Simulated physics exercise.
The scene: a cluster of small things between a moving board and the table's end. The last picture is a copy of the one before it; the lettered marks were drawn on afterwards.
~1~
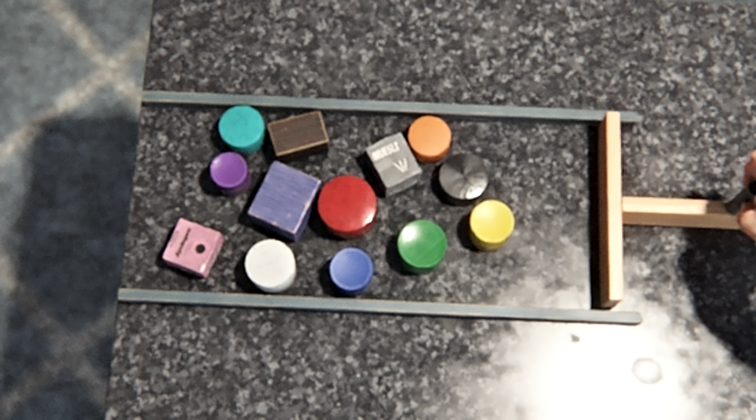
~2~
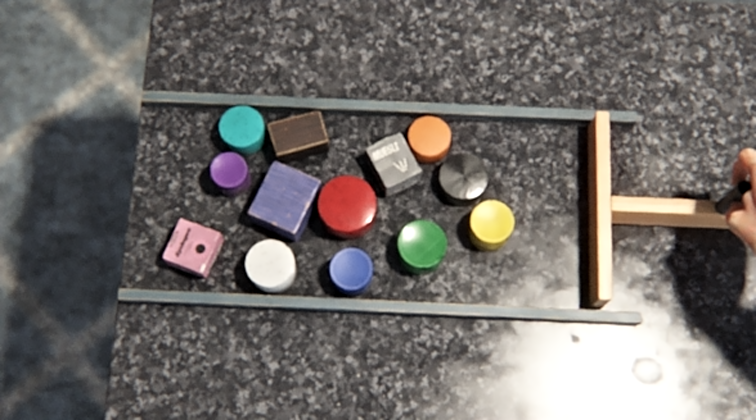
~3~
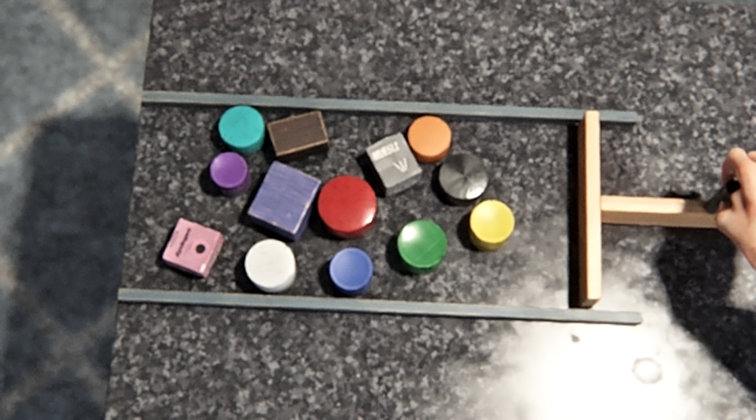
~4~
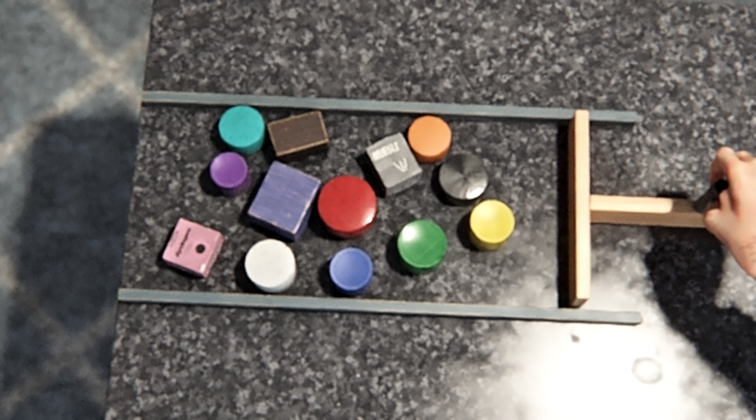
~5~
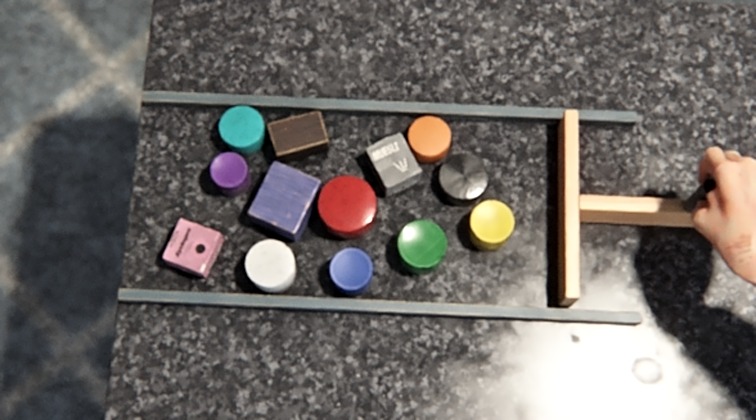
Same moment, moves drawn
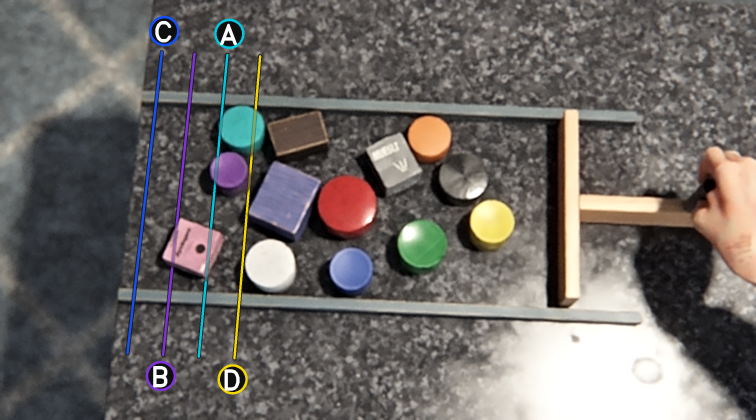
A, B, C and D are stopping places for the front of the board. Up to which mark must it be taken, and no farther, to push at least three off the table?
Stop at D.
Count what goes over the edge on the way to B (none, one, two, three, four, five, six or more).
Six or more.
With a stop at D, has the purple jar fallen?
By then, yes.
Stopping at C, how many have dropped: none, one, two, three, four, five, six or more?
In all, six or more.
On the copy, A at (214, 199); B at (180, 198); C at (145, 196); D at (248, 201).
On D. First, board (455, 196); green tub (396, 259); grey packet (379, 162).
Then, board (338, 191); turquoise pot (179, 123); purple jar (177, 162).
Finally, board (249, 187); purple jar over the edge; pink box over the edge; four fallen.
By contrast, A drops six, but is farther than needed; B drops nine, but is farther than needed; C drops thirteen, but is farther than needed.
